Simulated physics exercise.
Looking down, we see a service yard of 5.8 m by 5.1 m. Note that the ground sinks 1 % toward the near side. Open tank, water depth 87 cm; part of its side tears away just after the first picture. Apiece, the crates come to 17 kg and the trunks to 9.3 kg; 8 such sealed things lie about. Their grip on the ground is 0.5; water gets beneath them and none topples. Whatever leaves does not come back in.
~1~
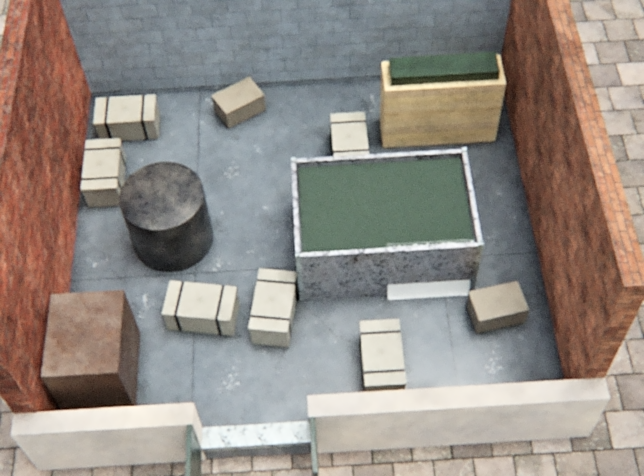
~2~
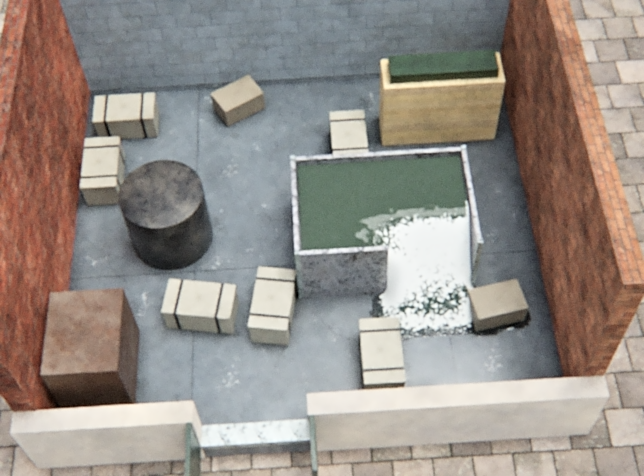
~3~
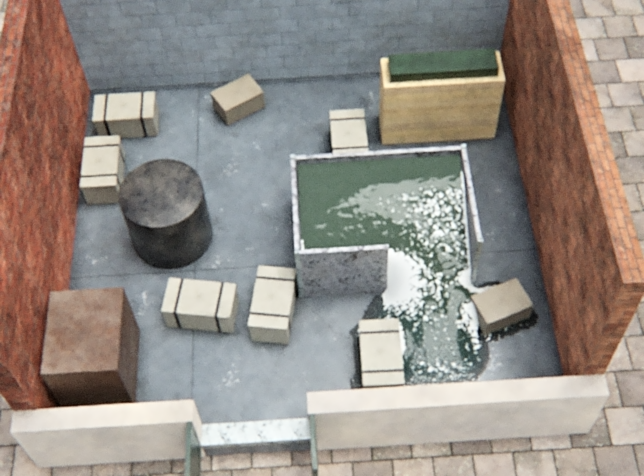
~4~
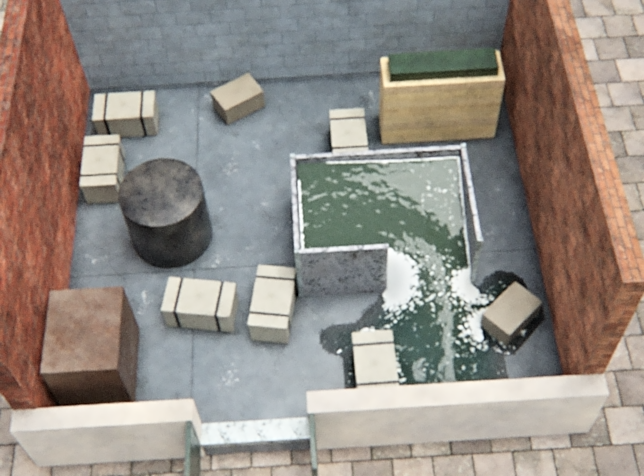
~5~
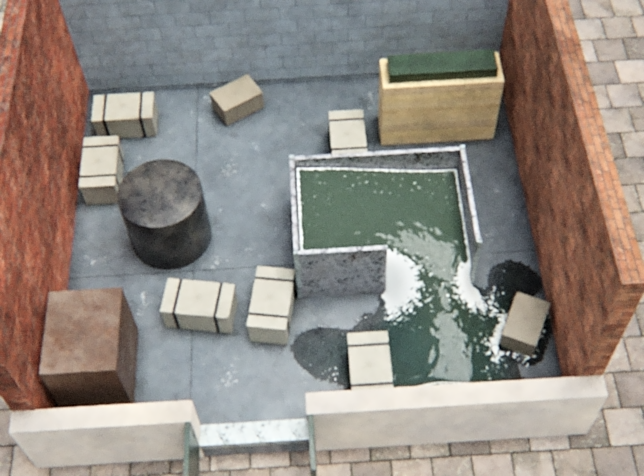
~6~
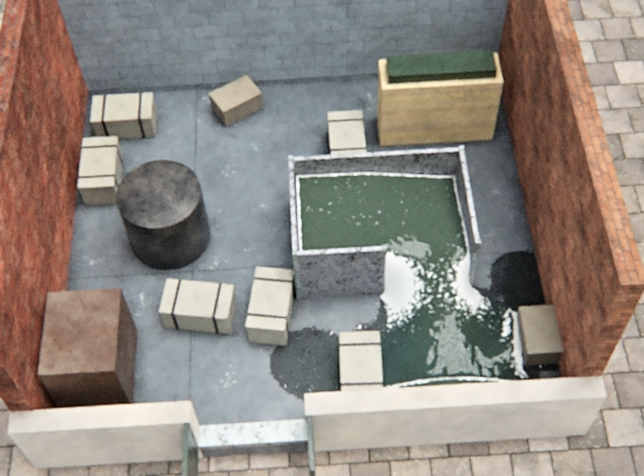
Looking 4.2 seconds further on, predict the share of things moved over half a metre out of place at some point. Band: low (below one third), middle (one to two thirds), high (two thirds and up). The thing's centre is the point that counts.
High.
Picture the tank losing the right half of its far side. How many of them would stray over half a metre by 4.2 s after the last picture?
The answer would then be 6.
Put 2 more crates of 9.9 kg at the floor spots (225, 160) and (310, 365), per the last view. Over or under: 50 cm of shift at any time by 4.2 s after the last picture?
Result in order: Not exceeded; exceeded.
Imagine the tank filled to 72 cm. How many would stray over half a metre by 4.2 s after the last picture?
Under that setup the answer is 5.
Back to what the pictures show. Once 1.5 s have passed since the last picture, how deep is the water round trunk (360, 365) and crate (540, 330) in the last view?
About 5 and 8 cm.
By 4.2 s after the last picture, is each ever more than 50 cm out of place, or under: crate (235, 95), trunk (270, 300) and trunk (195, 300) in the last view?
Well, in that order it's not reaching it, topping it, topping it.
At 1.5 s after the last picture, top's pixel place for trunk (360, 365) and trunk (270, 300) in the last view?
Somewhere around (260, 296) and (246, 258).
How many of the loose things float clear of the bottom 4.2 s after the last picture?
My tally comes to 5.
Then, 0.4 s after the last picture 2 of 8 are over 50 cm from their spots; 1 afloat.
Then, 1.5 s after the last picture 3 of 8 are over 50 cm from their spots; 1 afloat.
Then, 2.8 s after the last picture 4 of 8 are over 50 cm from their spots; 2 afloat.
Then, 4.2 s after the last picture 6 of 8 are over 50 cm from their spots, and 6 have been at some point; 5 afloat.
